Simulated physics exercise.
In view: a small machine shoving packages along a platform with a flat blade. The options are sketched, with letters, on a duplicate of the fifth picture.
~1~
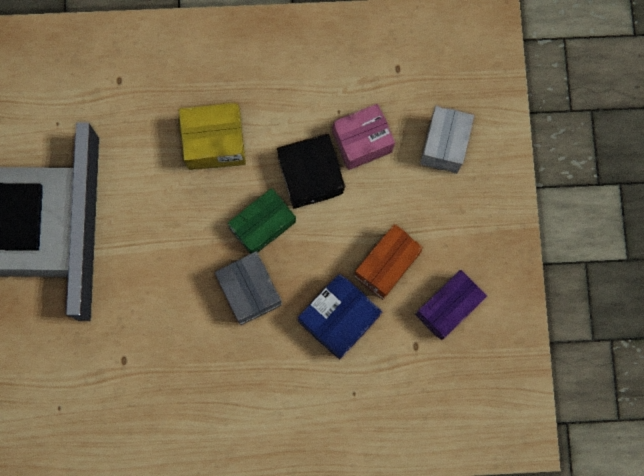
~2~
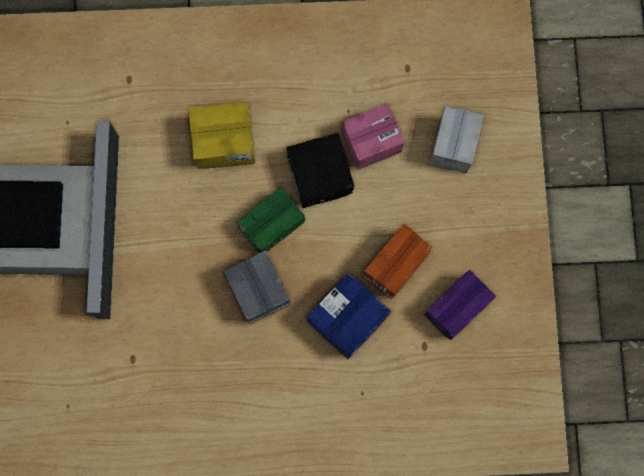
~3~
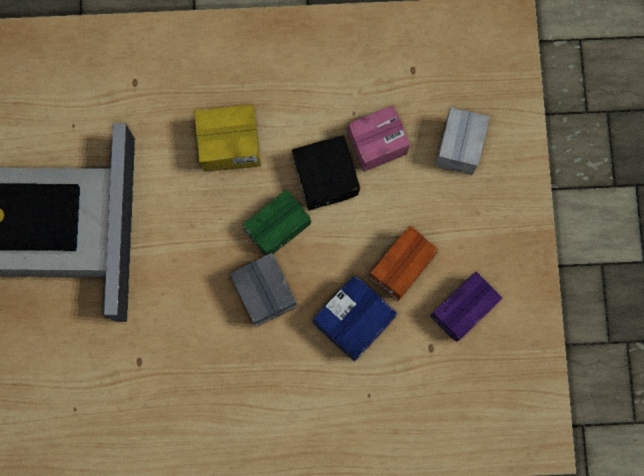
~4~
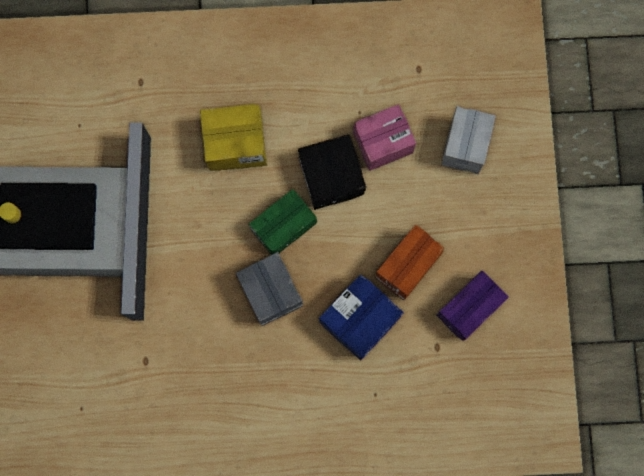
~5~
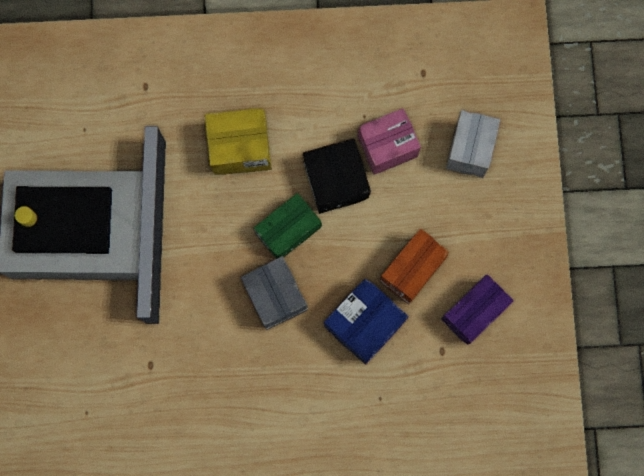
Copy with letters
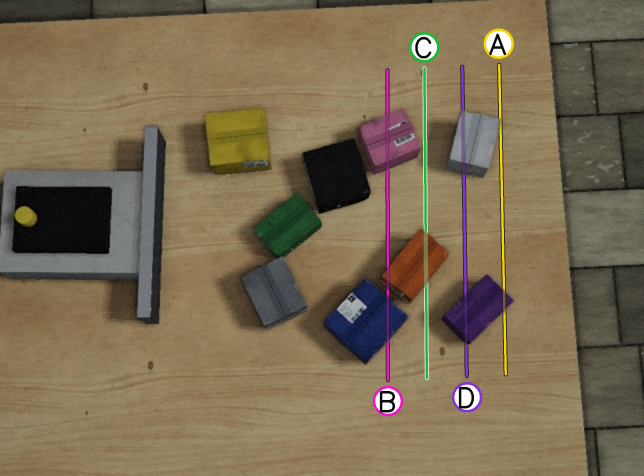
A small grey machine with a flat blade moves right, nearing motionless coloured packages on wood.
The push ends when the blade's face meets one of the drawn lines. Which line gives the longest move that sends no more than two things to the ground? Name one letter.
It can go as far as D.
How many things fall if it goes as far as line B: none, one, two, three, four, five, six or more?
The count is none.
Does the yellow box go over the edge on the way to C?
No.
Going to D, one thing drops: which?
The white box.
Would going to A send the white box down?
By then, yes.
On the marked copy, A at (502, 215); B at (388, 221); C at (426, 219); D at (464, 217).
Taking D. A third of the way, robot (184, 214); yellow box (301, 143); pink parcel (405, 141).
Two thirds of the way, robot (296, 208); white box (509, 136); purple parcel (503, 316).
When it is over, robot (386, 204); white box over the edge; black parcel (553, 176); one fallen.
As for the rest, A drops three; B is within the limit but short; C is within the limit but short.
